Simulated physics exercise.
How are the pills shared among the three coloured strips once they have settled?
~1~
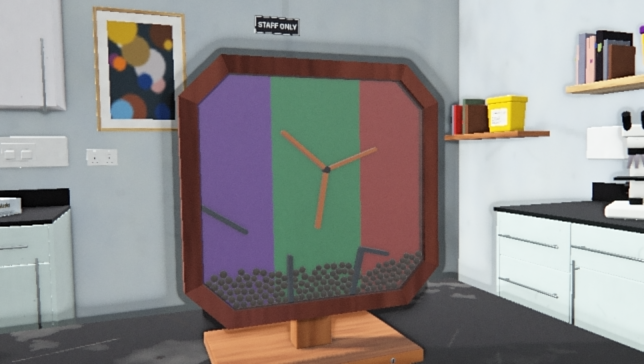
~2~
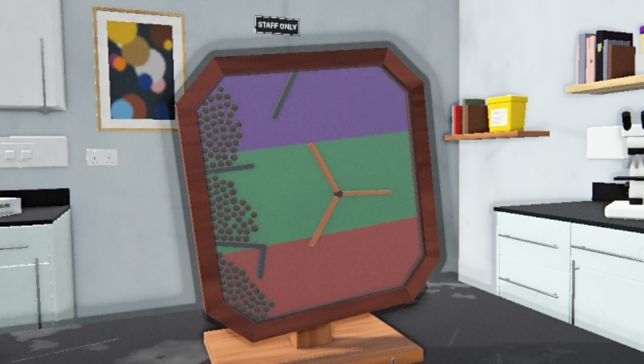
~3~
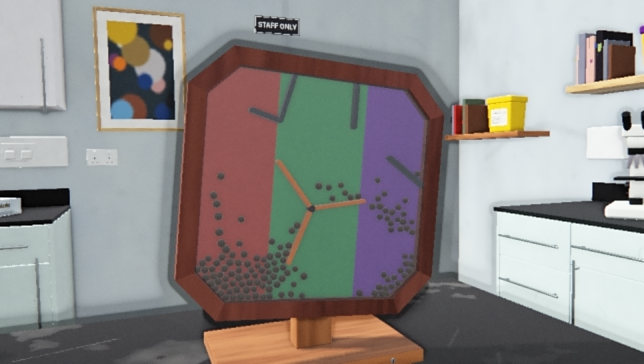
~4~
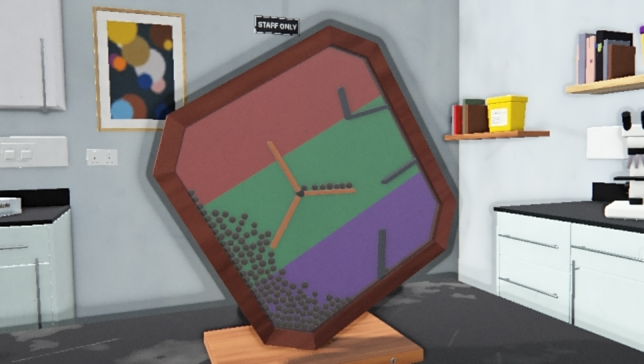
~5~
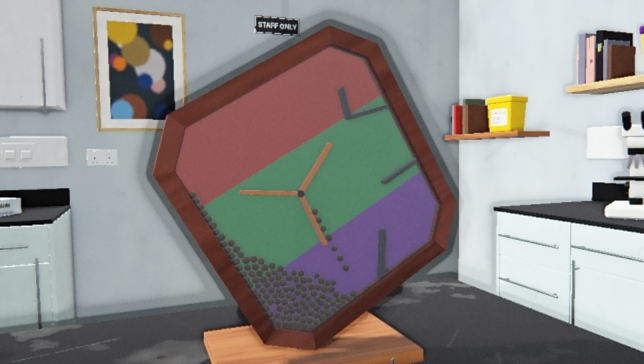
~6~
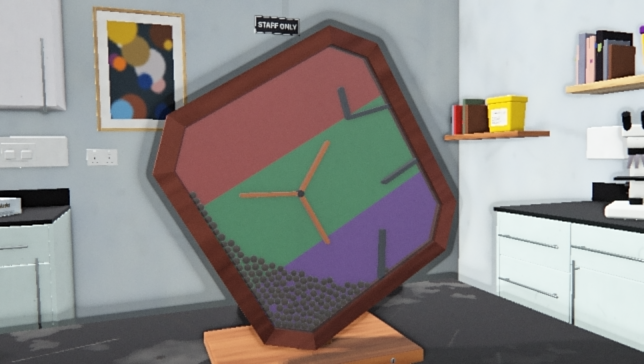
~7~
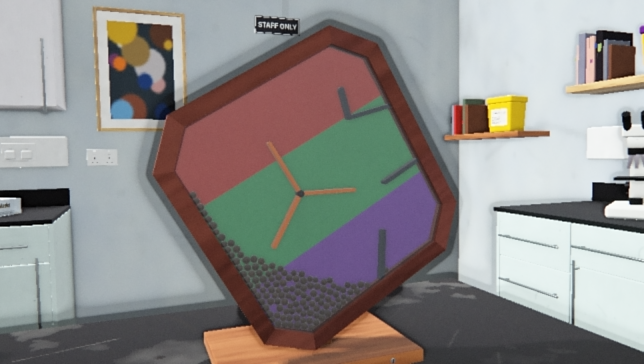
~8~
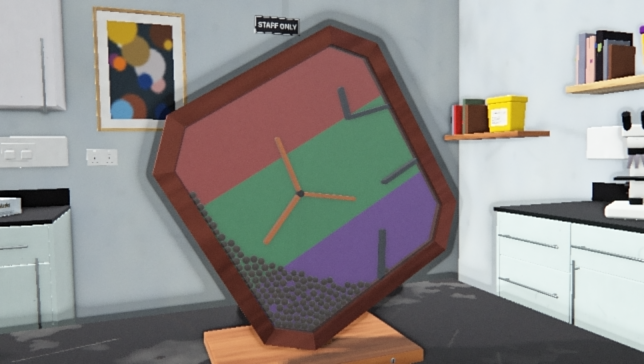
Most of the pills rest in the purple strip and a smaller, middling share lies in the green strip. The red strip is left with almost none.
